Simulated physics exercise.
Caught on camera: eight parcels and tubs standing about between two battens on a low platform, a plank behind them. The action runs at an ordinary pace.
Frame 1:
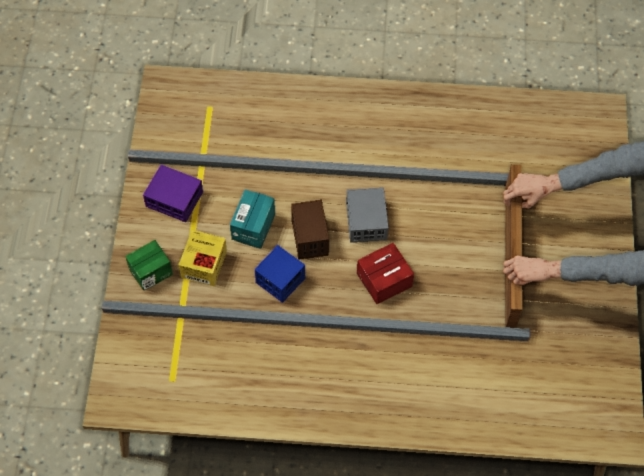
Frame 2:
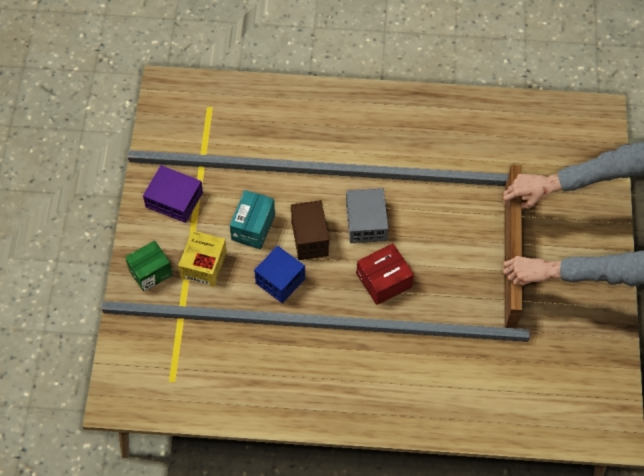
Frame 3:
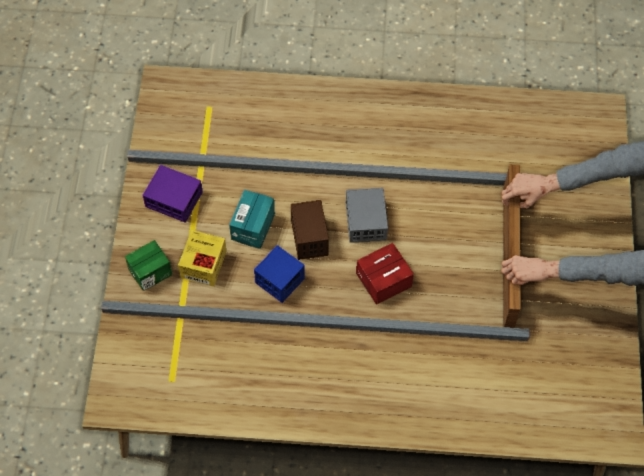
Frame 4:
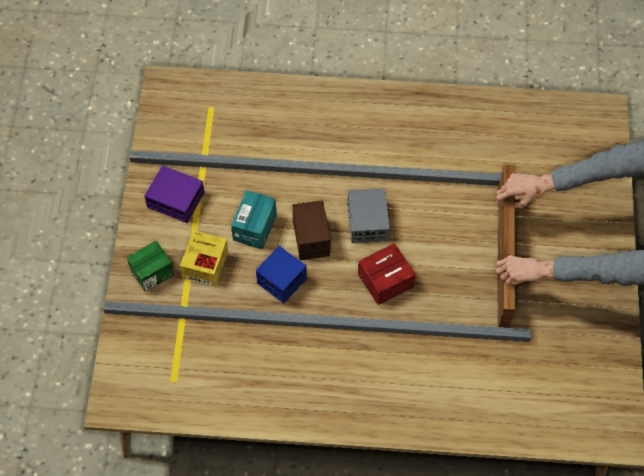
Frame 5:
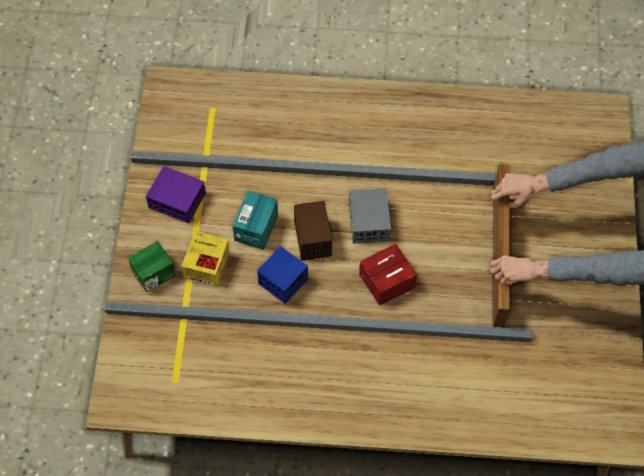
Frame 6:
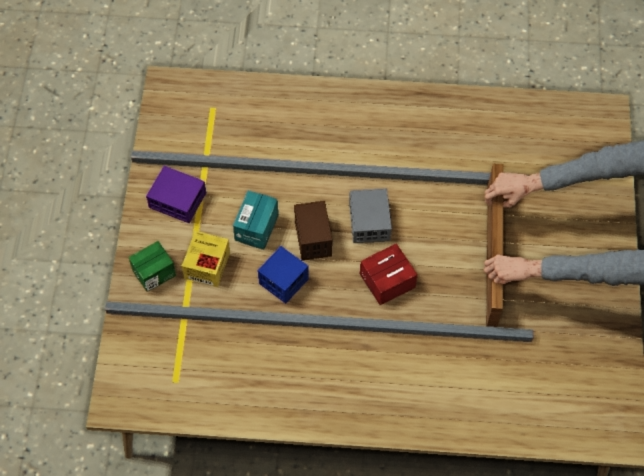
Two hands slide a wooden plank slightly left toward eight colourful boxes that stay still.
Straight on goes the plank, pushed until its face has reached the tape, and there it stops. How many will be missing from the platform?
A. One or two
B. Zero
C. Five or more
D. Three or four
Option D: Three or four.
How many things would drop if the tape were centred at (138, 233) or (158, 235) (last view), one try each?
7, then 6.
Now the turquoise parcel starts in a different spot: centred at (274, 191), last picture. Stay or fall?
In that case it never drops.
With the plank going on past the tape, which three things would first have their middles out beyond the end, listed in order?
First comes the green parcel, followed by the purple crate, and then the yellow box.
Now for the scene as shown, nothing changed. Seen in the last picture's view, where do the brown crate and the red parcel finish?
Listed as asked: First (145, 209), and then (171, 250).
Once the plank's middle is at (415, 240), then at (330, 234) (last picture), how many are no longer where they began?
Counting first: 1, next 5.
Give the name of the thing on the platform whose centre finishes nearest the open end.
Answer: The blue crate.
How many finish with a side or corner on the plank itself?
Result: 2 in all.
Soon after, none off yet; green parcel at rest near (152, 266); purple crate at rest near (177, 194); yellow box at rest near (206, 259).
Then, none off yet; green parcel moved about its own width near (115, 263); purple crate moved about its own width near (133, 189); yellow box moved about its own width near (151, 260).
By the end, the number that fall off is three or four; fallen, turquoise parcel, yellow box, purple crate and green parcel.
